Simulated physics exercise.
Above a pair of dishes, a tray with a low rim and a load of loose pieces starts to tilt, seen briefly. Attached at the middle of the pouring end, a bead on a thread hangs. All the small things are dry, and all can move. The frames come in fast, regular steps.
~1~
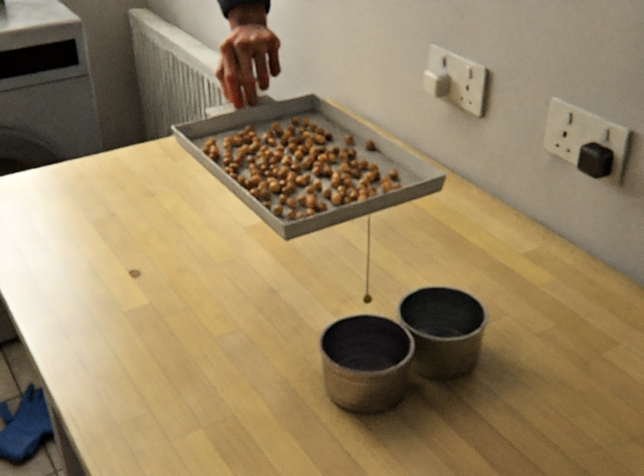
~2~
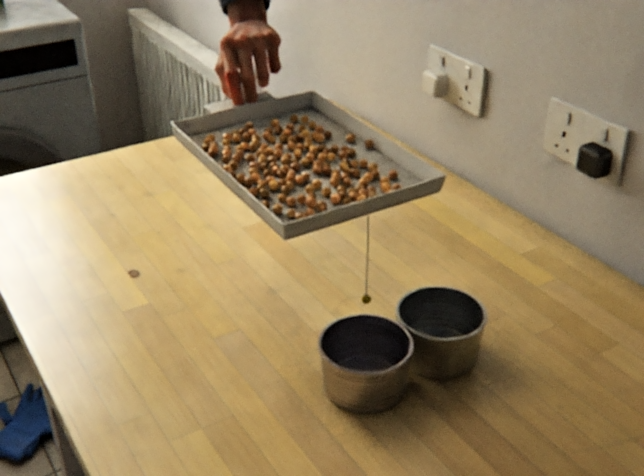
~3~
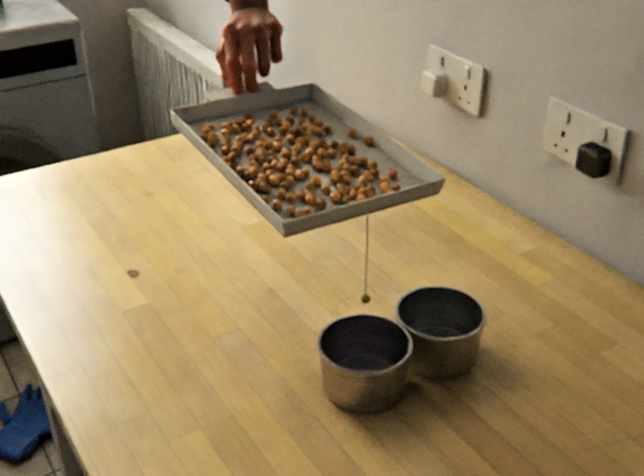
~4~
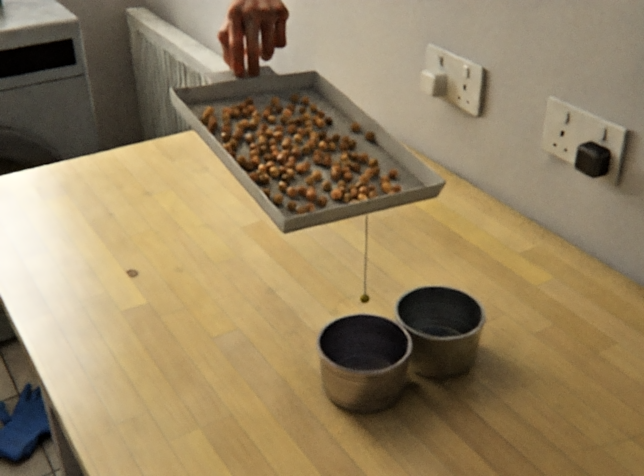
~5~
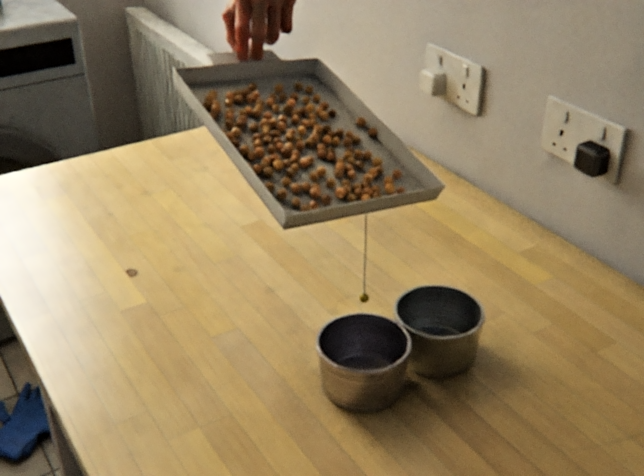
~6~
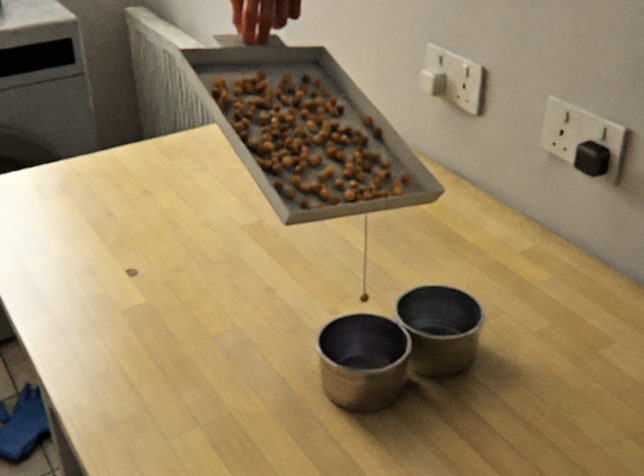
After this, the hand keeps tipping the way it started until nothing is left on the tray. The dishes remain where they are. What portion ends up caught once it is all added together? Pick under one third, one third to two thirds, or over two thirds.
The portion is one third to two thirds.
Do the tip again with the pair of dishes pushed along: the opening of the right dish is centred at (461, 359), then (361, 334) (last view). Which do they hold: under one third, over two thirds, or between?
Below one third, then less than a third.
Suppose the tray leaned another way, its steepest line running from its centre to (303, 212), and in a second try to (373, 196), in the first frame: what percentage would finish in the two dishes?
First case: 10 %; second case: 80 %.
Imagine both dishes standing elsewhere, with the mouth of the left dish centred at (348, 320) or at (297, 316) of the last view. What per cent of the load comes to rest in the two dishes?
About 80% on the first try and 0% on the second.
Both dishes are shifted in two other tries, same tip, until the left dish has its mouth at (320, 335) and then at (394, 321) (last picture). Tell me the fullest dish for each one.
With the first placement it's the one to the right, with the second it's the one to the right.
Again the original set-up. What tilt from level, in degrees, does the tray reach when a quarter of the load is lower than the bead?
It is at around 75 degrees.
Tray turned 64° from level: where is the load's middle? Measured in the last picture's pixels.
Centre estimate: (409, 192).
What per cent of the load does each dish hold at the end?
Roughly 0 in a hundred for the left dish, roughly 50 in a hundred for the right dish.
Soon, tray tipped steeply; most on the tray; a stray few in the right dish; a stray few outside both; about a quarter in the air.
A while on, tray tipped past a quarter turn; a small part on the tray; about a third in the right dish; about a quarter outside both; a small part in the air.
Towards the end, tray tipped past a quarter turn; about half in the right dish; about half outside both.
Finally, tray tipped past a quarter turn; none in the left dish; about half in the right dish; about half outside both.
